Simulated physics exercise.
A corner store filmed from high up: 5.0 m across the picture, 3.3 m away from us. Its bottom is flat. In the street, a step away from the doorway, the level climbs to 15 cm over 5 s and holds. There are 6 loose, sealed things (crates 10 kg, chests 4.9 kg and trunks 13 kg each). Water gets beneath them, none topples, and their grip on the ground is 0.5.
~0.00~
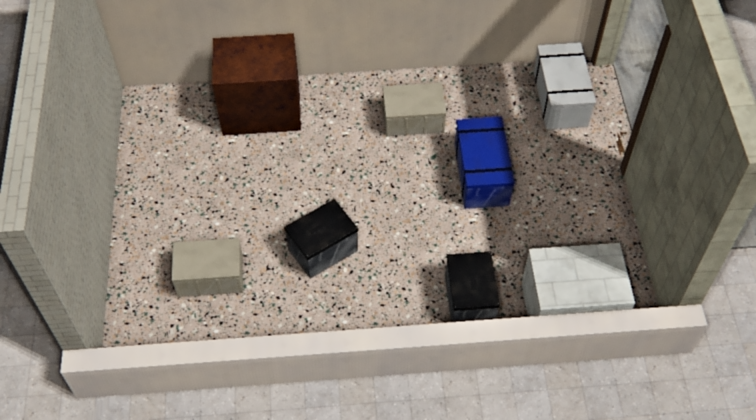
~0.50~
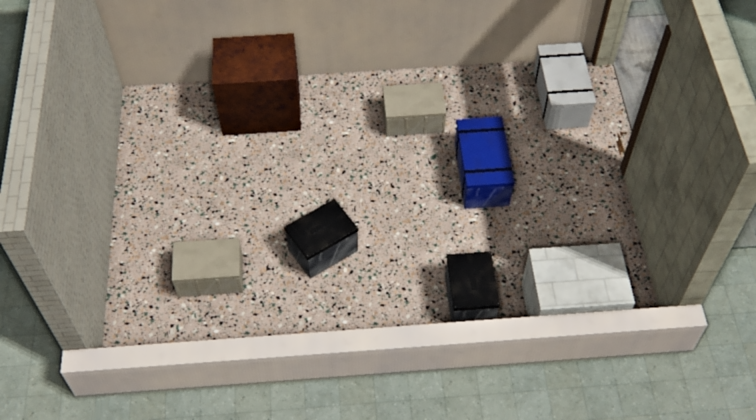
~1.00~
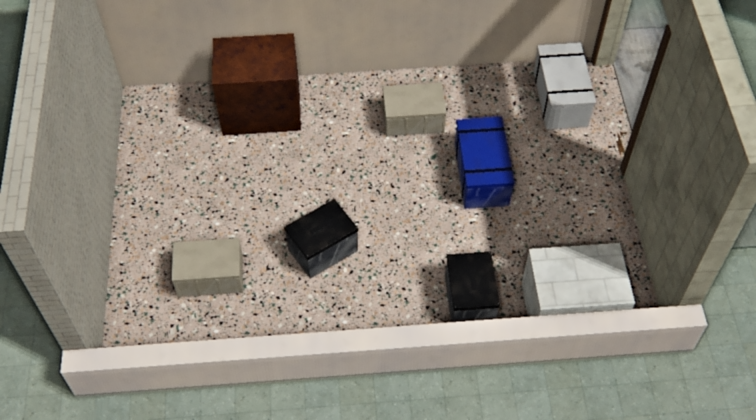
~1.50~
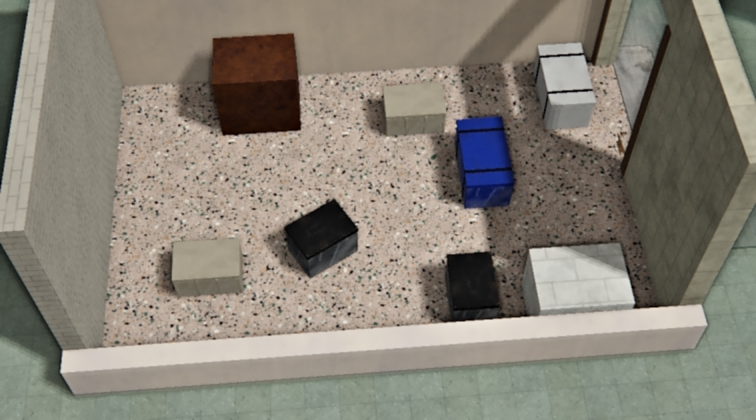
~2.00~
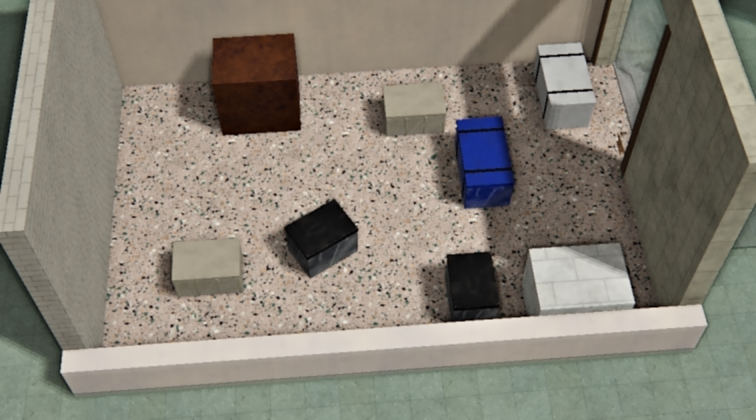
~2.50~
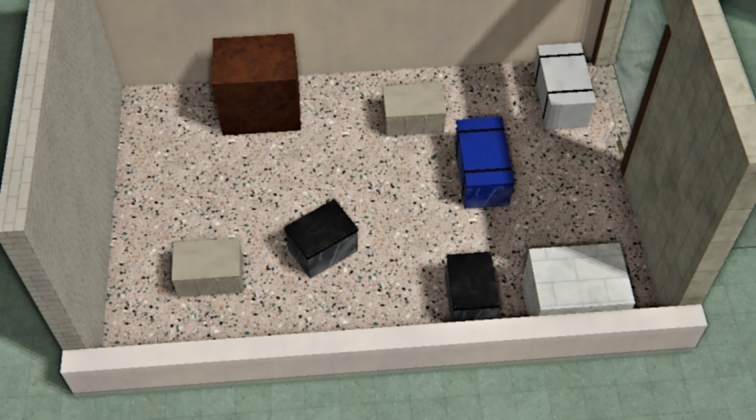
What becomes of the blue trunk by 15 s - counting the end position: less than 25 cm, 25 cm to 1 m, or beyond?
Blue trunk travels far.
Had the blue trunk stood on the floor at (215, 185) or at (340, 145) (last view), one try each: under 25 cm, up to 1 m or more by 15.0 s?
In turn: It is nudged along; it ends far away.
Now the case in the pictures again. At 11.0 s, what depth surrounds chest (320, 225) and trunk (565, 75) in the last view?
Roughly 8 and 6 cm.
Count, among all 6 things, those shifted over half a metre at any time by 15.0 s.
I count 6.
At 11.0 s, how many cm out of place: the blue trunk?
About 250 cm.
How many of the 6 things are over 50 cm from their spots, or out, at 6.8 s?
3 of them.
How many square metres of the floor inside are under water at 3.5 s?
Some 0.5 m2.
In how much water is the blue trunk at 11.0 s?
About 7 cm.
After 3.5 s the blue trunk is near (485, 150), 0.0 m from its start, aground; 0 afloat.
After 6.8 s the blue trunk is near (386, 183), 1.0 m from its start, aground; 1 afloat.
After 11.0 s the blue trunk is near (239, 257), 2.6 m from its start, afloat; 6 afloat.
After 15.0 s the blue trunk is near (202, 213), 2.7 m from its start, afloat; 6 afloat.
